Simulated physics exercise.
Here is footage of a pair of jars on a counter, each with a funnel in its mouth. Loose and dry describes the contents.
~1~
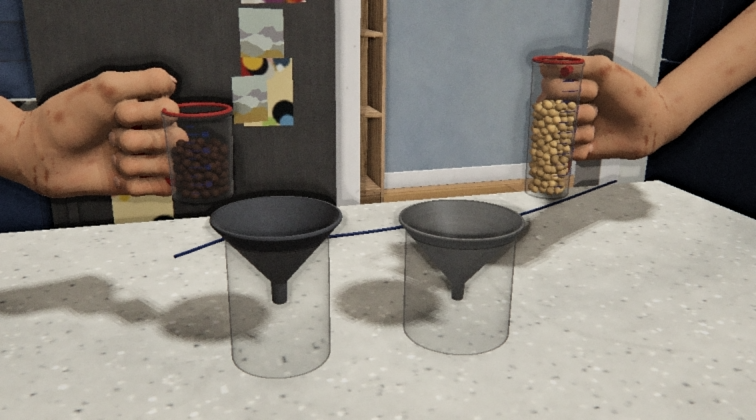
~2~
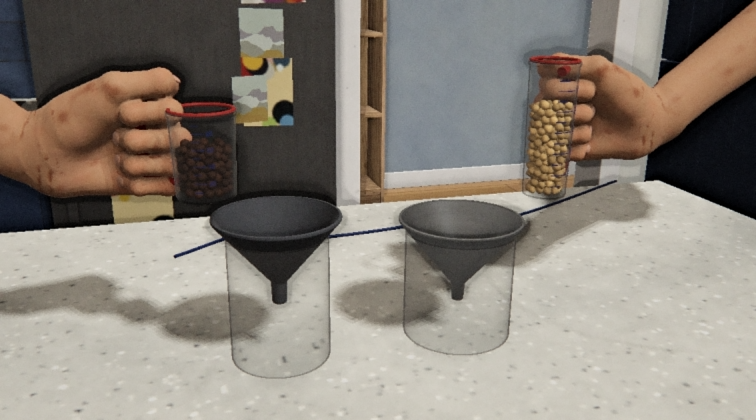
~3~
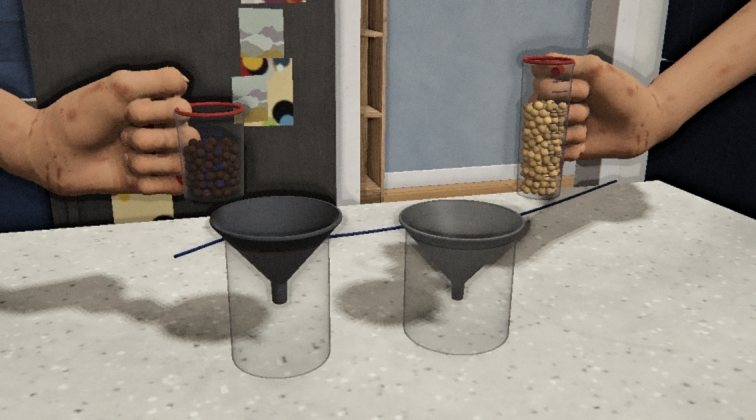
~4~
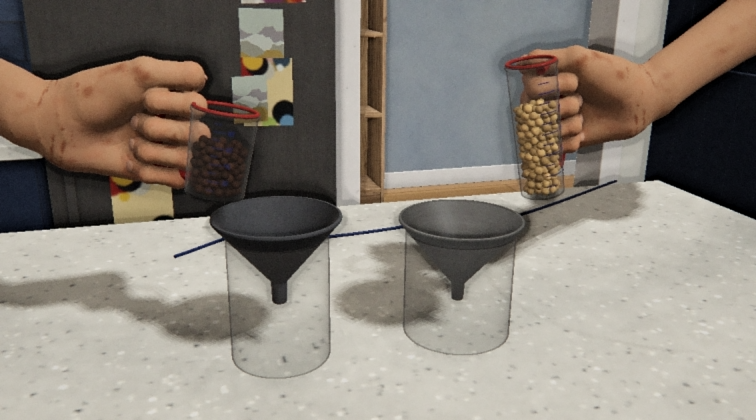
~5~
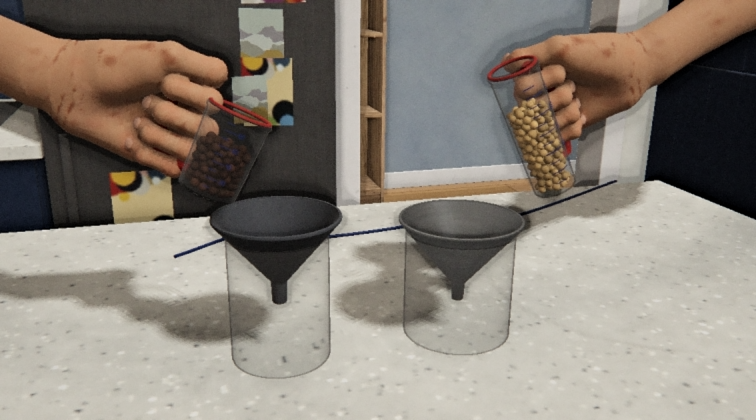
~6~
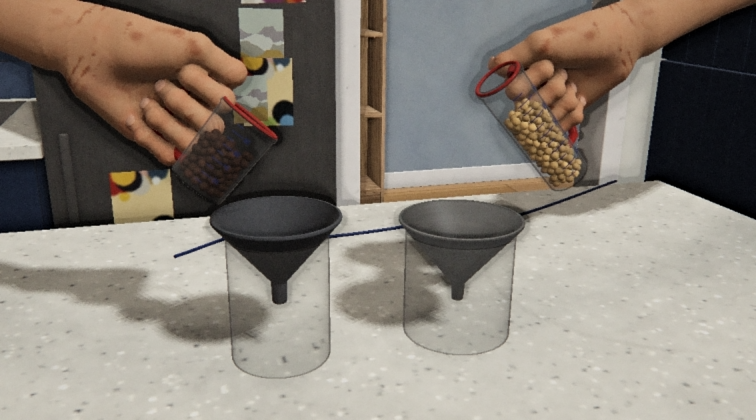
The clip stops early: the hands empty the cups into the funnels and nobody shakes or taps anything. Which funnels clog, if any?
The left funnel gets blocked; the right one gets blocked.
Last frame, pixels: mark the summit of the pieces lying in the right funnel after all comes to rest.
(433, 235), roughly.
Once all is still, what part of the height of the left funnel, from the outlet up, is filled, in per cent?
I'd put it close to 80 per cent.
Then, 0.42 s later than the last frame, left, every one still in the cup; right, every one still in the cup.
Then, 0.80 s later than the last frame, left, the larger part still in the cup, about a tenth in or over the funnel; right, almost all still in the cup, just a few in or over the funnel.
Then, 1.11 s later than the last frame, left, just a few still in the cup, almost all in or over the funnel, just a few down in the jar; right, roughly half still in the cup, roughly half in or over the funnel.
When it is over, left, almost all stuck in the funnel, just a few down in the jar; right, every one stuck in the funnel, not one down in the jar.
